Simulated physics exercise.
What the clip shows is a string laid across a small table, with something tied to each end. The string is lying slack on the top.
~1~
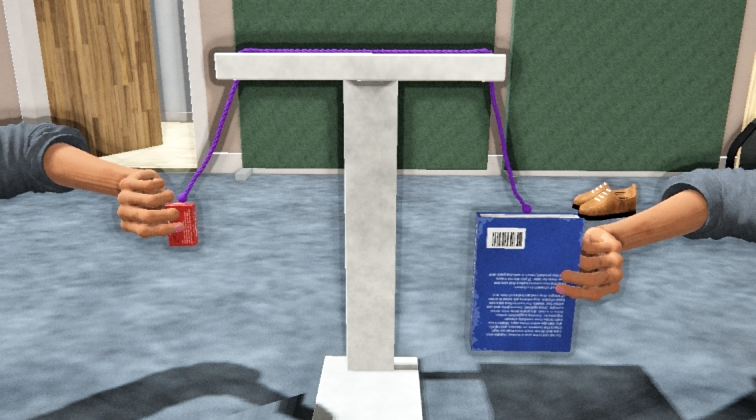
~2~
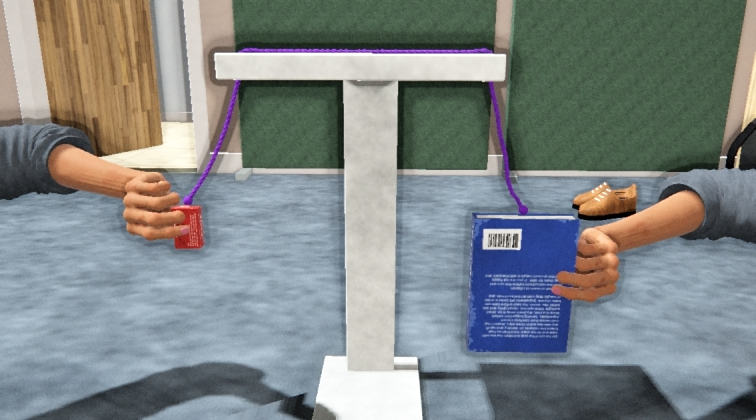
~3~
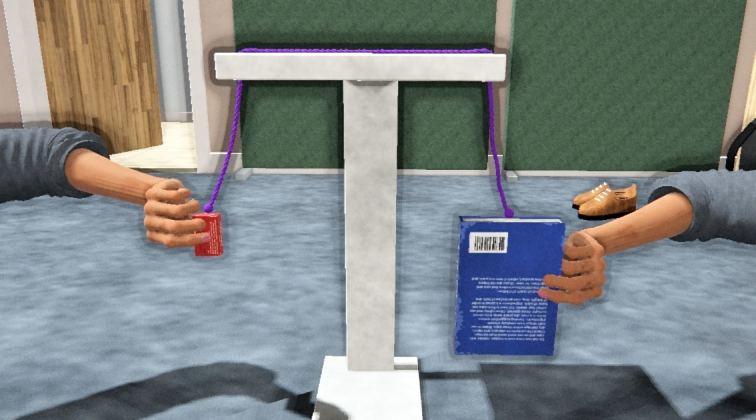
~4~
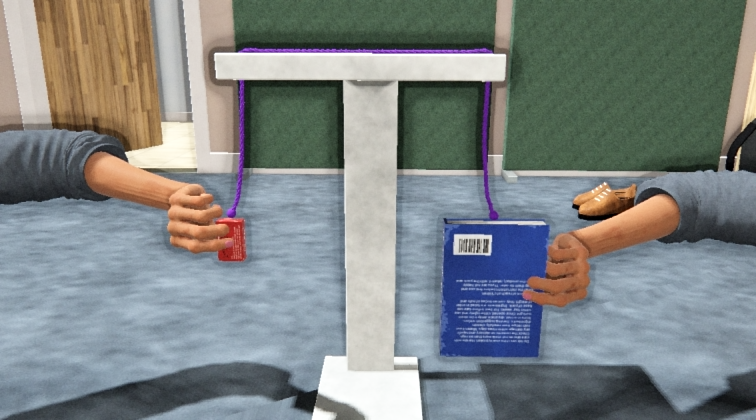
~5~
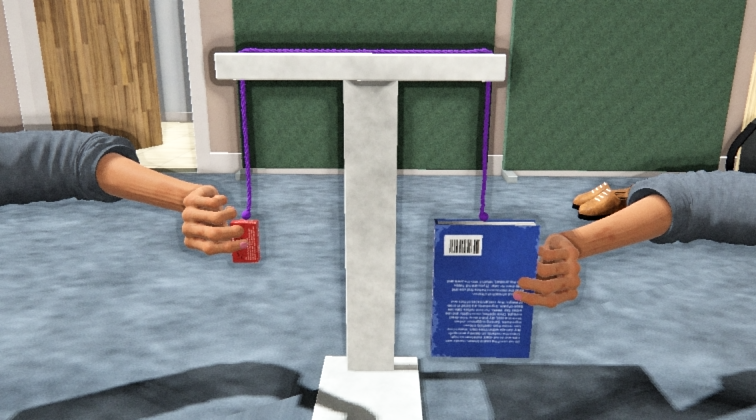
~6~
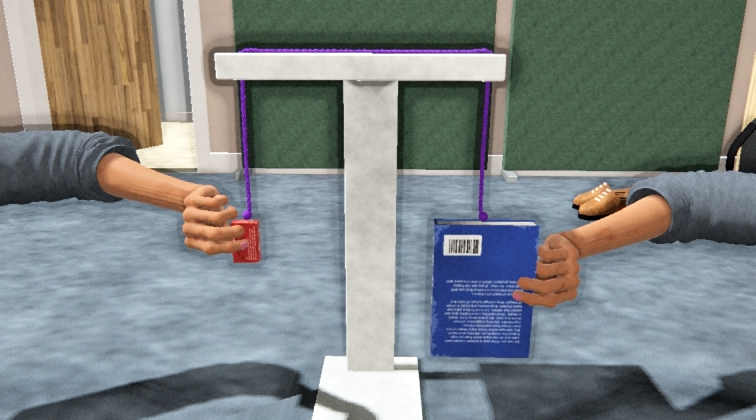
In a carpeted room, two hands bringing a small red box and a blue book inward, tied to a purple string over a white stand.
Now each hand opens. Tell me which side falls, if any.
Heads up, it's about to dip on the right.
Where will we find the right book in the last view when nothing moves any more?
(474, 407) is where it ends up.
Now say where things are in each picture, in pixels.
Left matchbox (182, 224); right book (524, 283); string over the top (369, 52), in the first frame.
Left matchbox (188, 227); right book (520, 284), in the second frame.
Left matchbox (208, 235); right book (507, 287), in the third frame.
Left matchbox (231, 240); right book (492, 289), in the fourth frame.
Left matchbox (246, 241); right book (483, 290), in the fifth frame.
Left matchbox (246, 241); right book (482, 290); string over the top (369, 52), in the sixth frame.
Then, 0.52 s past the final frame, left matchbox pulled up onto the top near (217, 51); right book down on the floor near (483, 405).
Then, 1.00 s past the final frame, left matchbox higher near (238, 95); right book down on the floor near (474, 407).
When it is over, left matchbox higher near (235, 96); right book down on the floor near (474, 406). The string is pulled to the right.
